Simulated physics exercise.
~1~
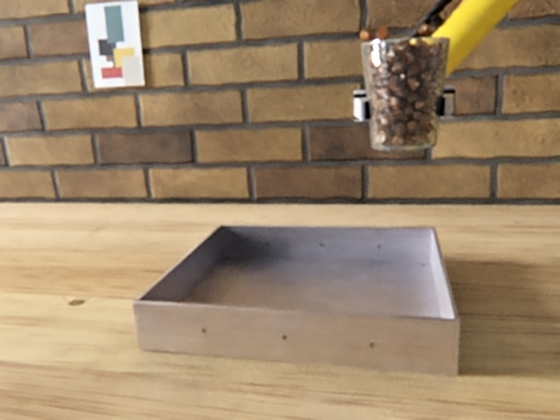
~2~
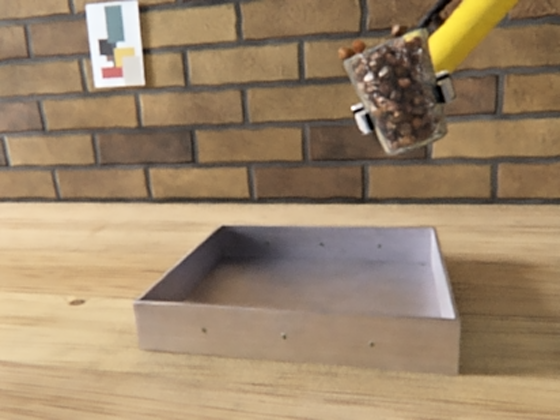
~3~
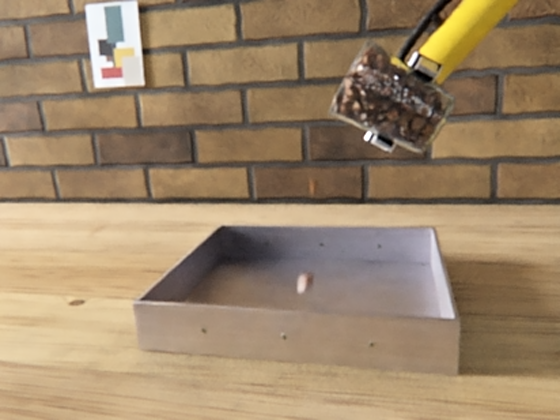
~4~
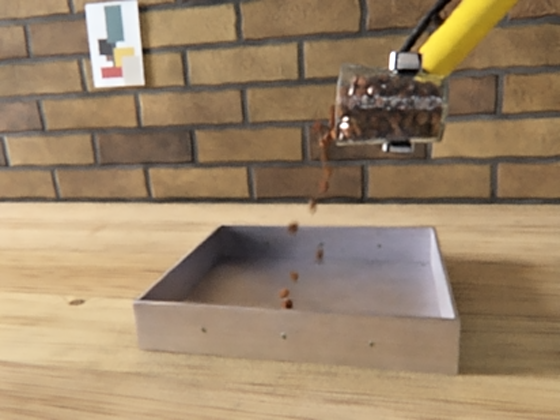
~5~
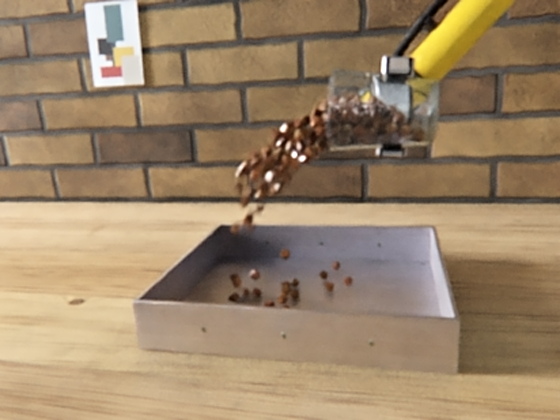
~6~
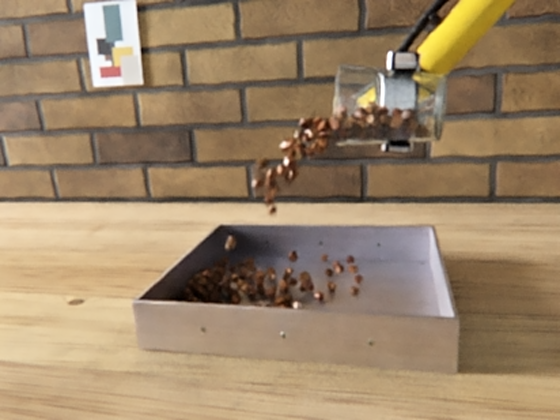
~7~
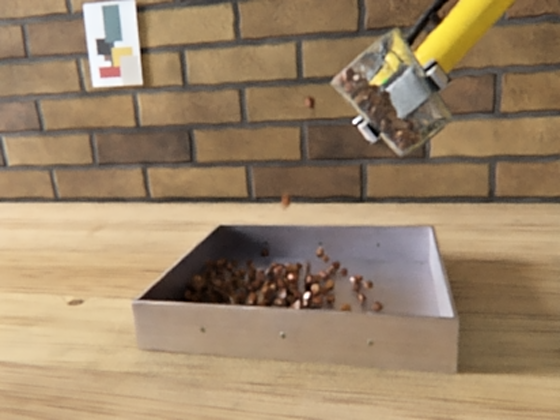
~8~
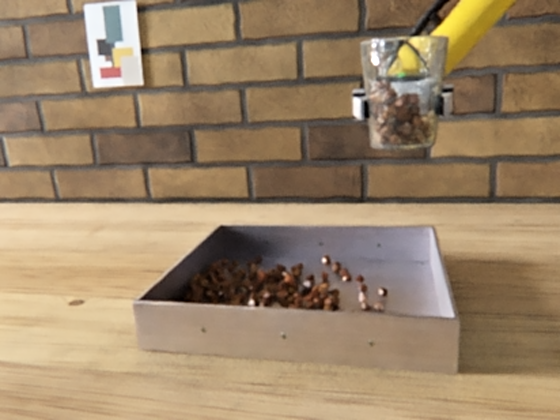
On a wooden table by a brick wall, a yellow arm tips a clear cup, pouring brown pellets into a tray, then rights it, some remaining.
